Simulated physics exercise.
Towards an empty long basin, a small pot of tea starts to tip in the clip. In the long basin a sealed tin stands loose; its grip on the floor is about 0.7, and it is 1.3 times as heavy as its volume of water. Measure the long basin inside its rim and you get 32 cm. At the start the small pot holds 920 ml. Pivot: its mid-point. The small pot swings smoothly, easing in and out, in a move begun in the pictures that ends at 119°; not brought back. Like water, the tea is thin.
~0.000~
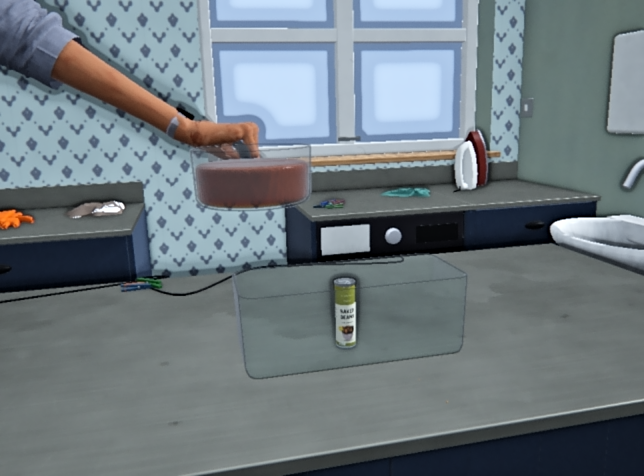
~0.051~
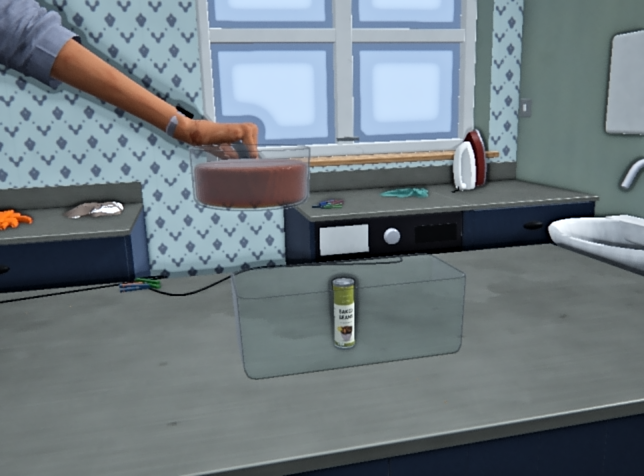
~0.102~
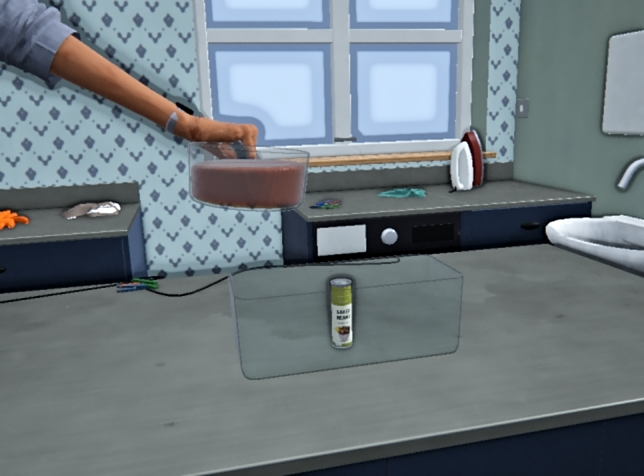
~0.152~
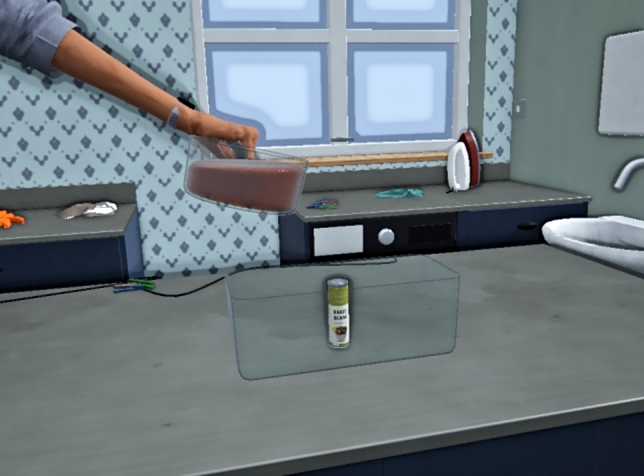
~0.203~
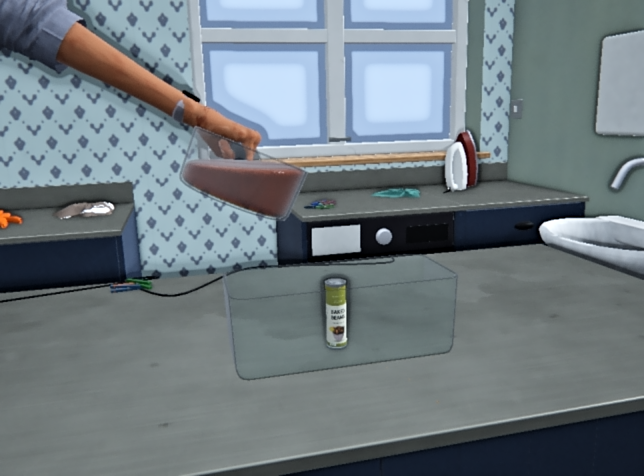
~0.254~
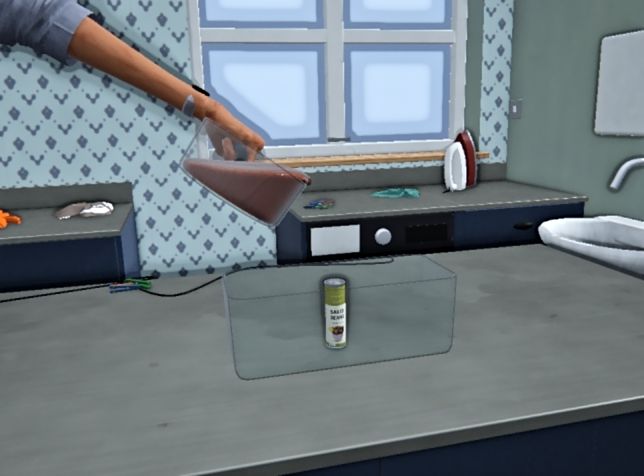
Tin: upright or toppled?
It will tip.
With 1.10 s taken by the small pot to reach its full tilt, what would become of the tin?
Outcome - the tin stays erect.
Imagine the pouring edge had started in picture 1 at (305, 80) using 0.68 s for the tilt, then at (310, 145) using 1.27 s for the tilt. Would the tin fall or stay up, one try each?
In the first try it remains standing; in the second it remains standing.
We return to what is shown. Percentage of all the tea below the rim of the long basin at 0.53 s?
Some 44 per cent.
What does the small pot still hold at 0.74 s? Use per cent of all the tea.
Around 1 in a hundred is still there.
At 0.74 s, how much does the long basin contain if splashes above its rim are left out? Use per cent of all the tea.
About 94 per cent.
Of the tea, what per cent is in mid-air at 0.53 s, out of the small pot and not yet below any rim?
Near 42 per cent at that time.
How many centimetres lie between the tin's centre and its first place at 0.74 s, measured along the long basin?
It has moved some 2 cm.
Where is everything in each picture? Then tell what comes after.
It leans 0°; its right rim is at (309, 146); the tea meets the walls at (194, 167) and (307, 161); the long basin's rim runs from (236, 285) to (450, 265); the tin's top is at (345, 284), in the first picture.
It leans 2°; its right rim is at (308, 148); the tea meets the walls at (193, 166) and (305, 161), in the second picture.
It leans 6°; its right rim is at (307, 154); the tea meets the walls at (191, 165) and (304, 163), in the third picture.
It leans 14°; its right rim is at (306, 162); the tea meets the walls at (188, 165) and (303, 165), in the fourth picture.
It leans 24°; its right rim is at (305, 173); the tea meets the walls at (184, 164) and (303, 167), in the fifth picture.
It leans 36°; its right rim is at (303, 186); the tea meets the walls at (182, 159) and (294, 175); 4 per cent is over the edge, in the sixth picture.
After 0.53 s the tilt is 106° and 15 per cent is still to pour; the tin stands where it began.
After 0.74 s the tilt is 119° and 1 per cent is still to pour; the tin leans 9°.
After 0.95 s the tilt is 119° and 0 per cent is still to pour; the tin leans 38°.
After 1.18 s the tilt is 119° and 0 per cent is still to pour; the tin lies on its side.
In the end the tin lies on its side.
